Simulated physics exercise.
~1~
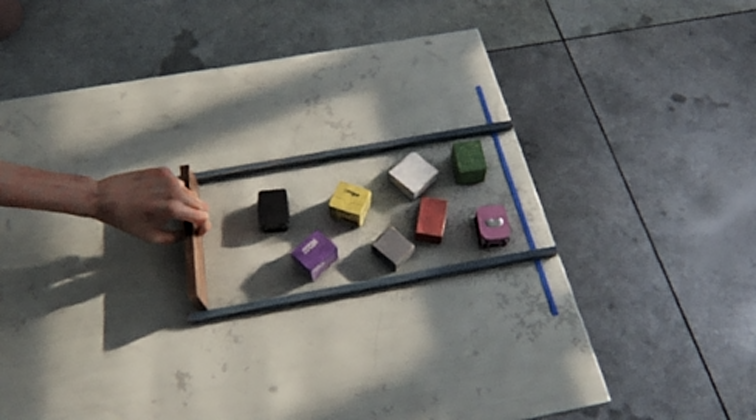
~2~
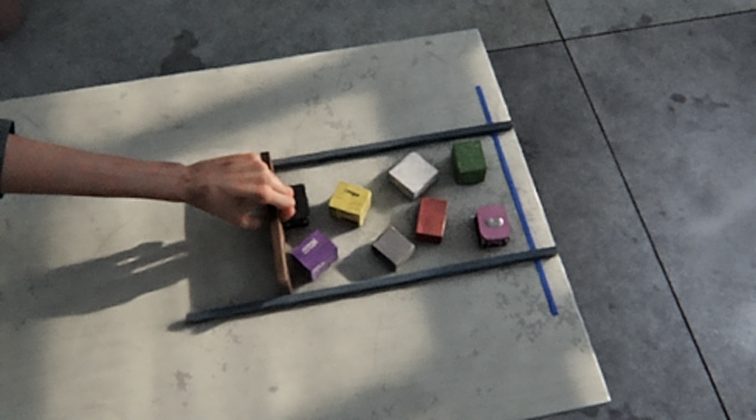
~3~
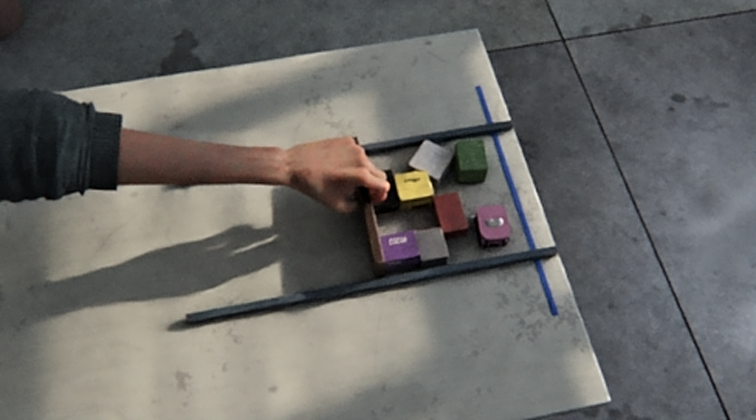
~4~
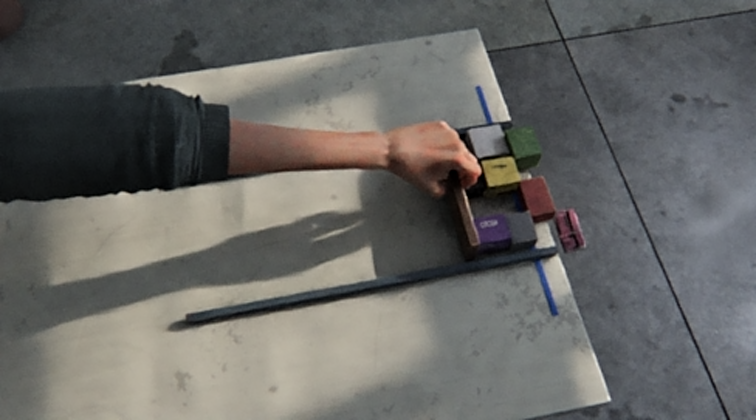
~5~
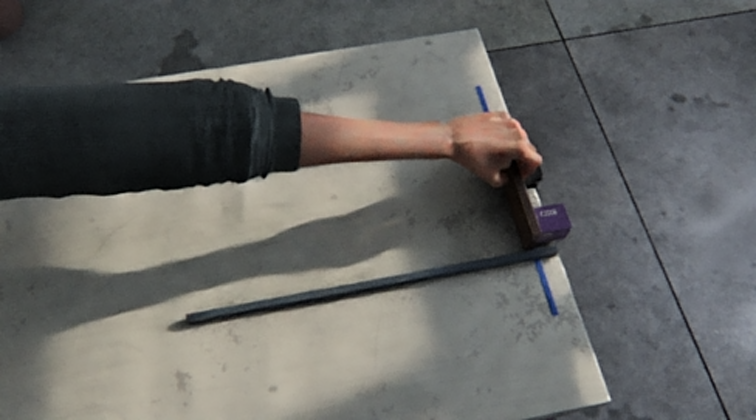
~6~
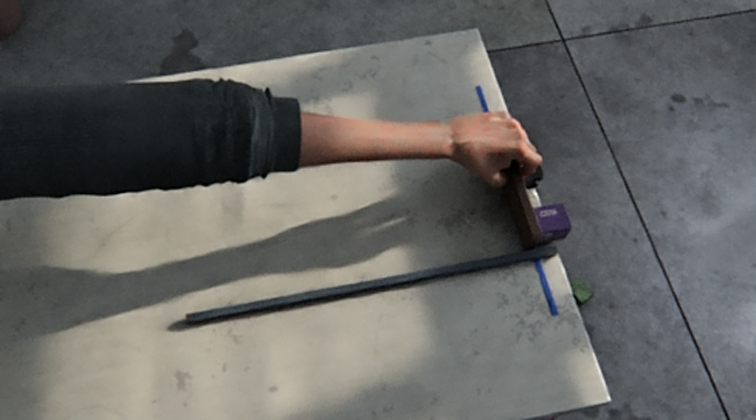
A hand pushes an upright wooden board rightward between two dark rails on a pale tabletop, seen from above over a grey tiled floor. Eight small blocks lie scattered ahead of it, black, yellow, purple, grey, white, red, green and pink, with a blue tape strip near the table's right edge. The board gathers the black, purple and yellow pieces, then crowds the rest toward the edge. The pink one tips over first, and others disappear past the edge. The board halts at the strip, with the purple box and black case still against it.
